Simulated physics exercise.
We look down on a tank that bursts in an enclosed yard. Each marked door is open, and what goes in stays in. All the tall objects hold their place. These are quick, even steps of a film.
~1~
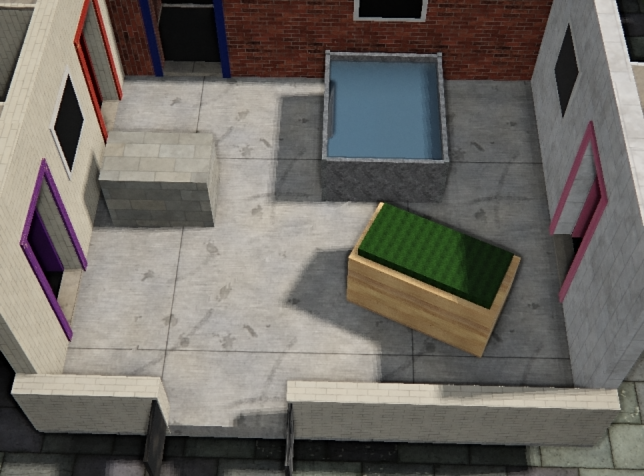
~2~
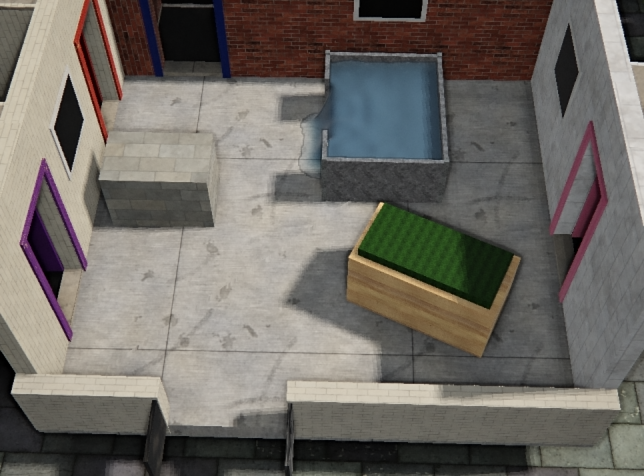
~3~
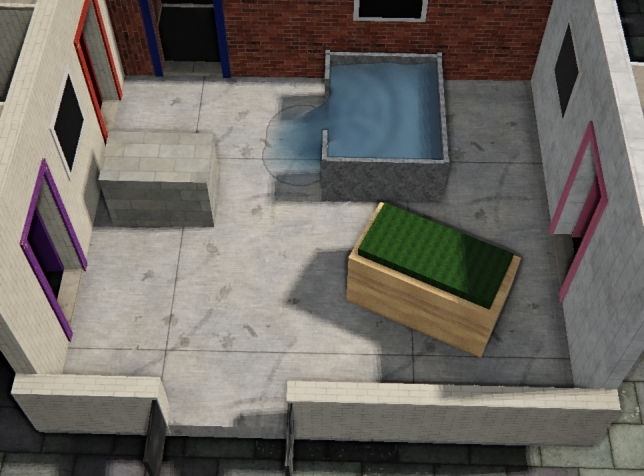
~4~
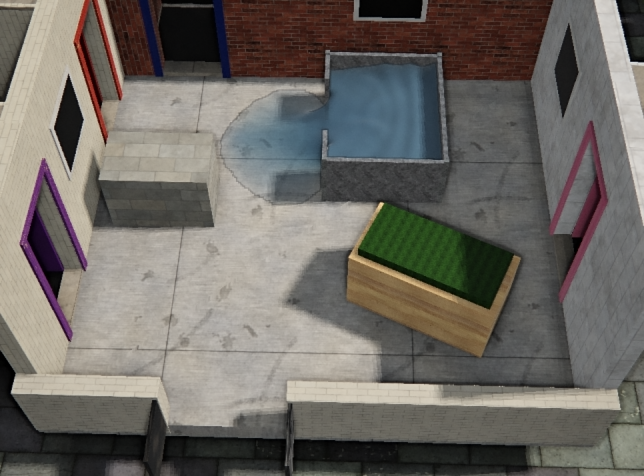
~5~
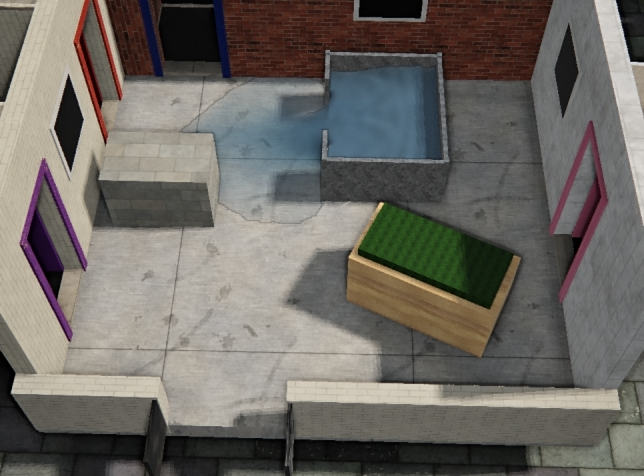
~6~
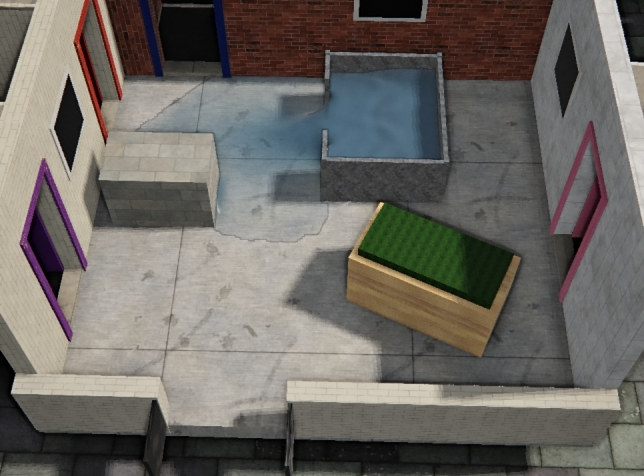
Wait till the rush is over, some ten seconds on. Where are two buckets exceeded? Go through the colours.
The red door takes more than that; the blue door takes more than that; the pink door stays under that; the purple door stays under that.
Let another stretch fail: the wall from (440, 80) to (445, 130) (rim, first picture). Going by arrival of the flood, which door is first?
It is the pink-painted one.
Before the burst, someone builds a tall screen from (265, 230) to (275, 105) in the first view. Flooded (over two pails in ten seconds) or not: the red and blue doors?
My reading: The red door floods, the blue door keeps below it.
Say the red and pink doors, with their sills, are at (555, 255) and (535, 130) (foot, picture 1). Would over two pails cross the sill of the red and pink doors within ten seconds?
One by one: The red door takes less, the pink door takes less.
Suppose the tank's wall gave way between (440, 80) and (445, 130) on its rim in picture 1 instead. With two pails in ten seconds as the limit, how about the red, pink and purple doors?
In short: Red door goes over, pink door goes over, purple door is over.
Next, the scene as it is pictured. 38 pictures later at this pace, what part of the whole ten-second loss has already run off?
I make it 75 per cent.
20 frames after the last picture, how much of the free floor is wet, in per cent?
Some 55 per cent.
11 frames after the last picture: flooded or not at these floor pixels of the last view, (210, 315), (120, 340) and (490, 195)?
In that order: Under water, wet, dry.
A moment on, water covers 30 % of the floor; the red door over two buckets in, the blue door under two buckets in, the pink door not reached, the purple door not reached.
Next, water covers 45 % of the floor; the red door far over two buckets in, the blue door over two buckets in, the pink door not reached, the purple door wet at the sill, nothing in.
Then, water covers 55 % of the floor; the red door far over two buckets in, the blue door over two buckets in, the pink door not reached, the purple door wet at the sill, nothing in.
Later, water covers 55 % of the floor; the red door far over two buckets in, the blue door far over two buckets in, the pink door not reached, the purple door wet at the sill, nothing in.
In the end, water covers 75 % of the floor; the red door far over two buckets in, the blue door far over two buckets in, the pink door not reached, the purple door under two buckets in.
